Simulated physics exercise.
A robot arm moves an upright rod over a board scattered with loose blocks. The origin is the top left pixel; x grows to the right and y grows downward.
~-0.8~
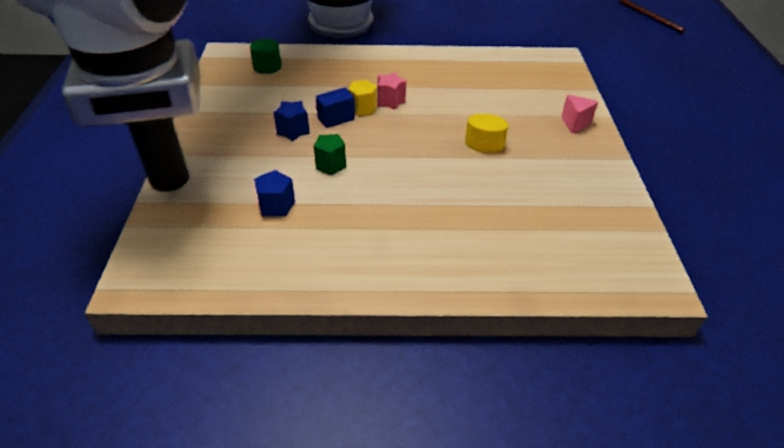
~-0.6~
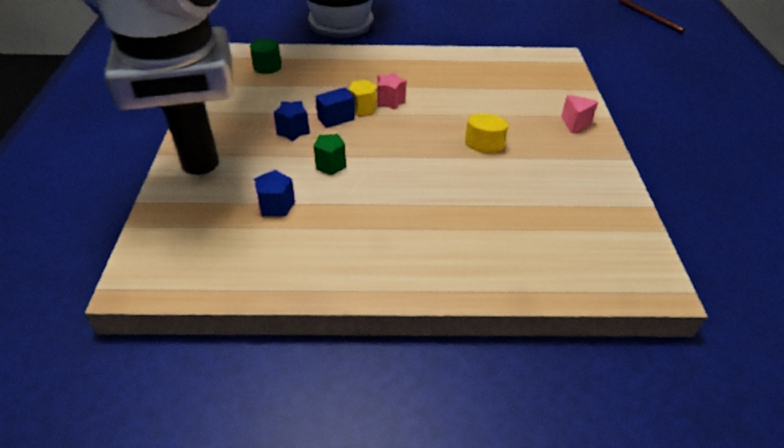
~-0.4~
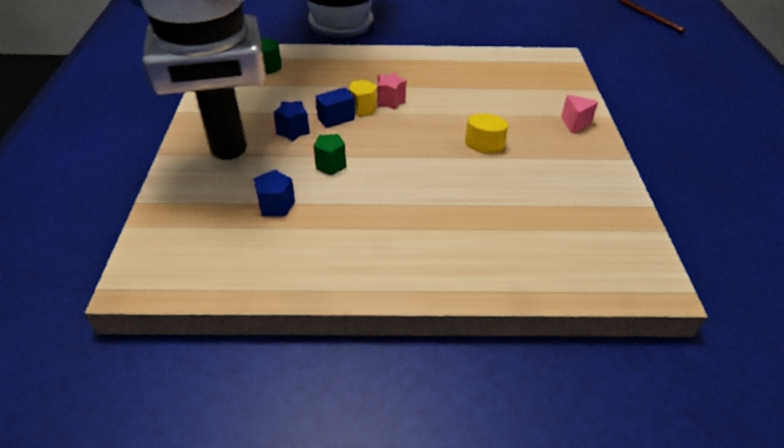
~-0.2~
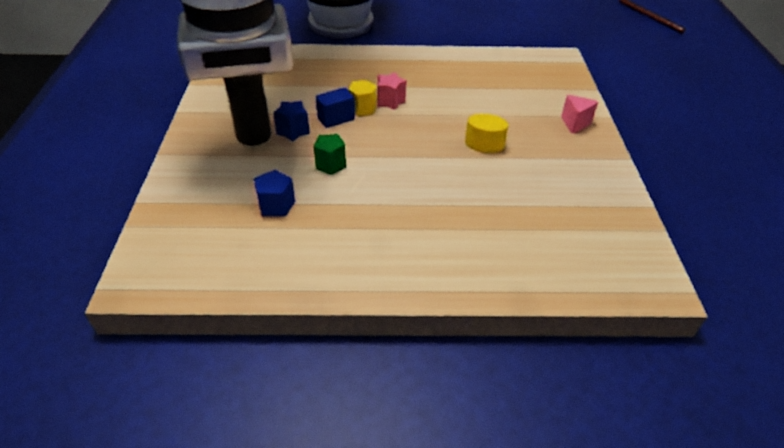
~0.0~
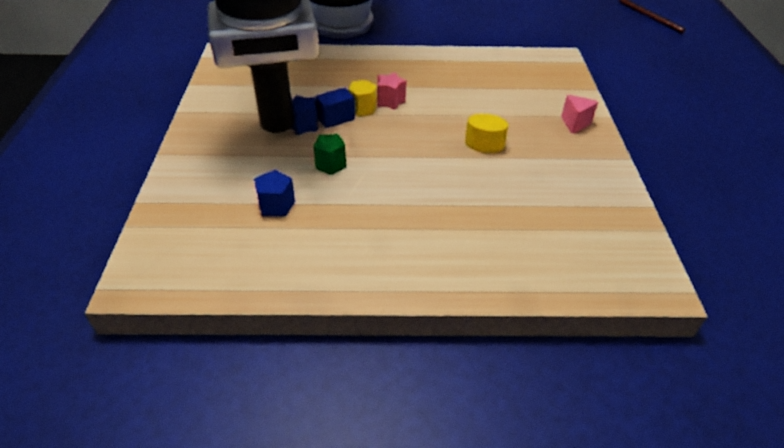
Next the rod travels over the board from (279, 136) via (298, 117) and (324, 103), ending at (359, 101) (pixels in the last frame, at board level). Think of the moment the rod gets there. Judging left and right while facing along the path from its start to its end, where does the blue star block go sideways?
Towards the left-hand side.
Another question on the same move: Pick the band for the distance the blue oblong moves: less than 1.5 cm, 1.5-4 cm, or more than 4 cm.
It will fall in the top band, over 4 cm.
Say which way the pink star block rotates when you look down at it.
It spins anti-clockwise.
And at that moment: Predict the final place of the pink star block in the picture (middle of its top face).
At the end it should sit near (413, 77).
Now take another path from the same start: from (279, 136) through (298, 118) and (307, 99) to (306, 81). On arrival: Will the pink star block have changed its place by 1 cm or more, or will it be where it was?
At the end of the path, it will have moved.
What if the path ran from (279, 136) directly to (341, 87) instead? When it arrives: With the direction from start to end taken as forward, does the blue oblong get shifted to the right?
Going by the path, yes.
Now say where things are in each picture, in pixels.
The first picture shows rod's lower end (170, 180); blue star block (291, 108); blue oblong (335, 96); yellow hexagon (362, 87); pink star block (391, 80).
The second picture shows rod (201, 164); blocks still.
The third picture shows rod (228, 149); blocks still.
The fourth picture shows rod (254, 136); blocks still.
The fifth picture shows rod (277, 123); blue star block (301, 103); blue oblong (335, 96); yellow hexagon (362, 87); pink star block (391, 80).
On the path given first. One third of the way, rod (297, 104); blue star block (321, 85); blue oblong (351, 86), turned 35° clockwise; yellow hexagon (382, 86), turned 35° clockwise; pink star block (402, 78), turned 35° anticlockwise.
Two thirds of the way, rod (323, 90); blue star block (343, 71); blue oblong (376, 76), turned 70° clockwise; yellow hexagon (397, 87), turned 85° clockwise; pink star block (413, 77), turned 45° anticlockwise.
At the end, rod (358, 88); blue star block (358, 64), turned 50° anticlockwise; blue oblong (384, 71), turned 115° clockwise; yellow hexagon (397, 87), turned 90° clockwise; pink star block (413, 77), turned 45° anticlockwise.
